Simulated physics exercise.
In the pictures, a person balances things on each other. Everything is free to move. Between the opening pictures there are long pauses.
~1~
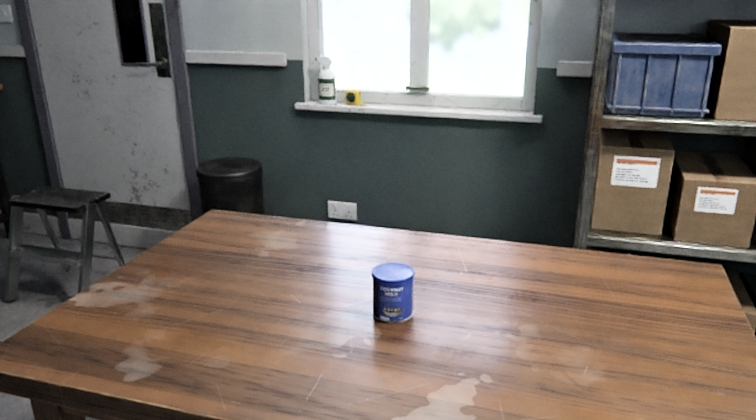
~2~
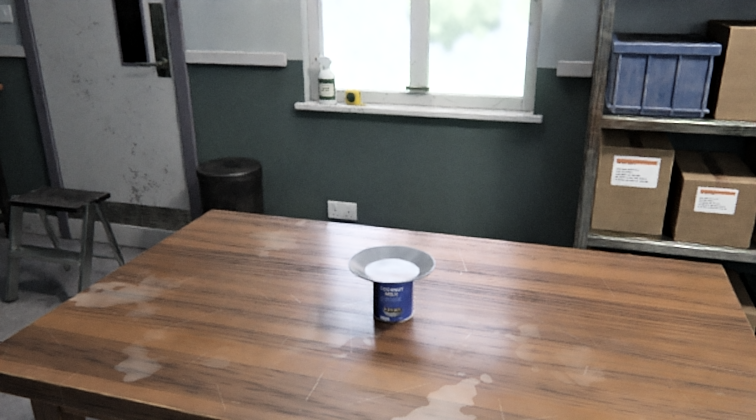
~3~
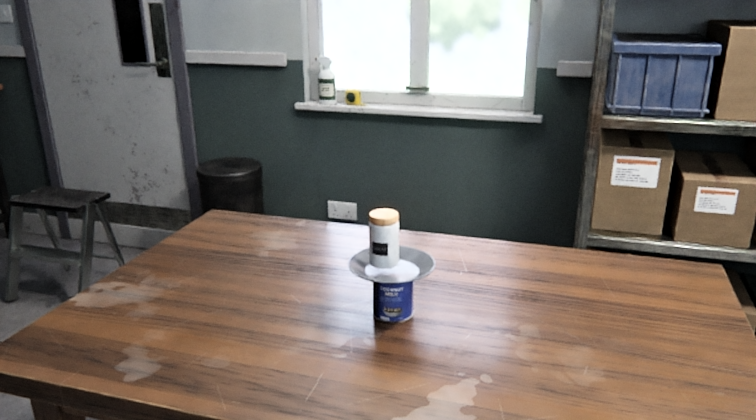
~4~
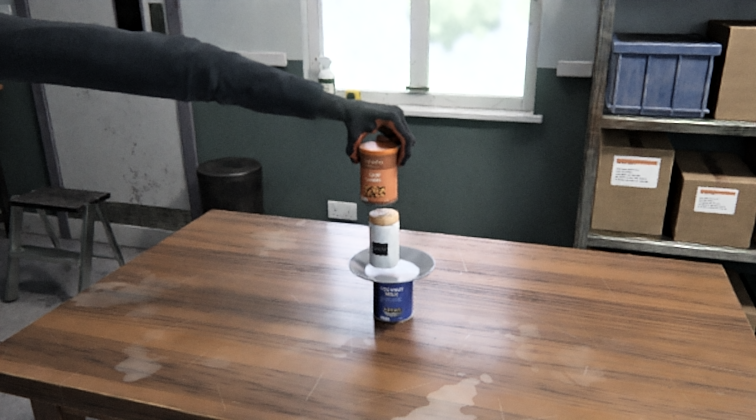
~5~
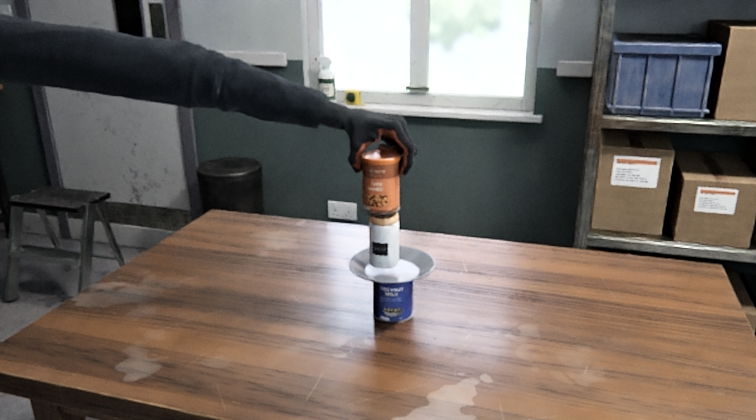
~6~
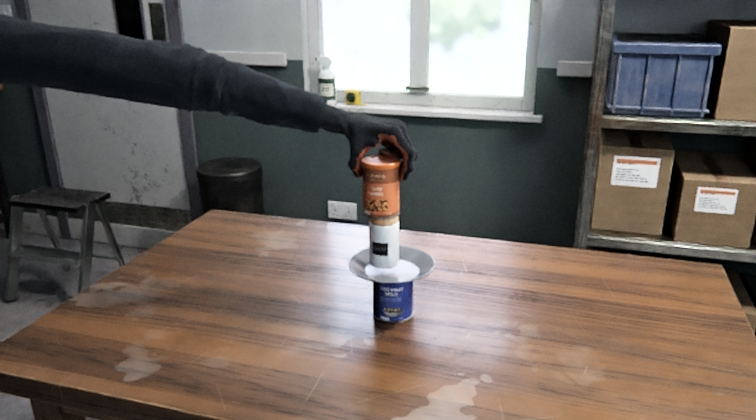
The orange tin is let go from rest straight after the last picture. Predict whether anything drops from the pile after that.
Safe.
Then, 0.20 s after the last picture, nothing has stirred.
Then, 0.40 s after the last picture, orange tin resting near (381, 187).
At rest, all 4 in place. Seen from the same camera at the end, orange tin near (381, 187). The pile stays up.
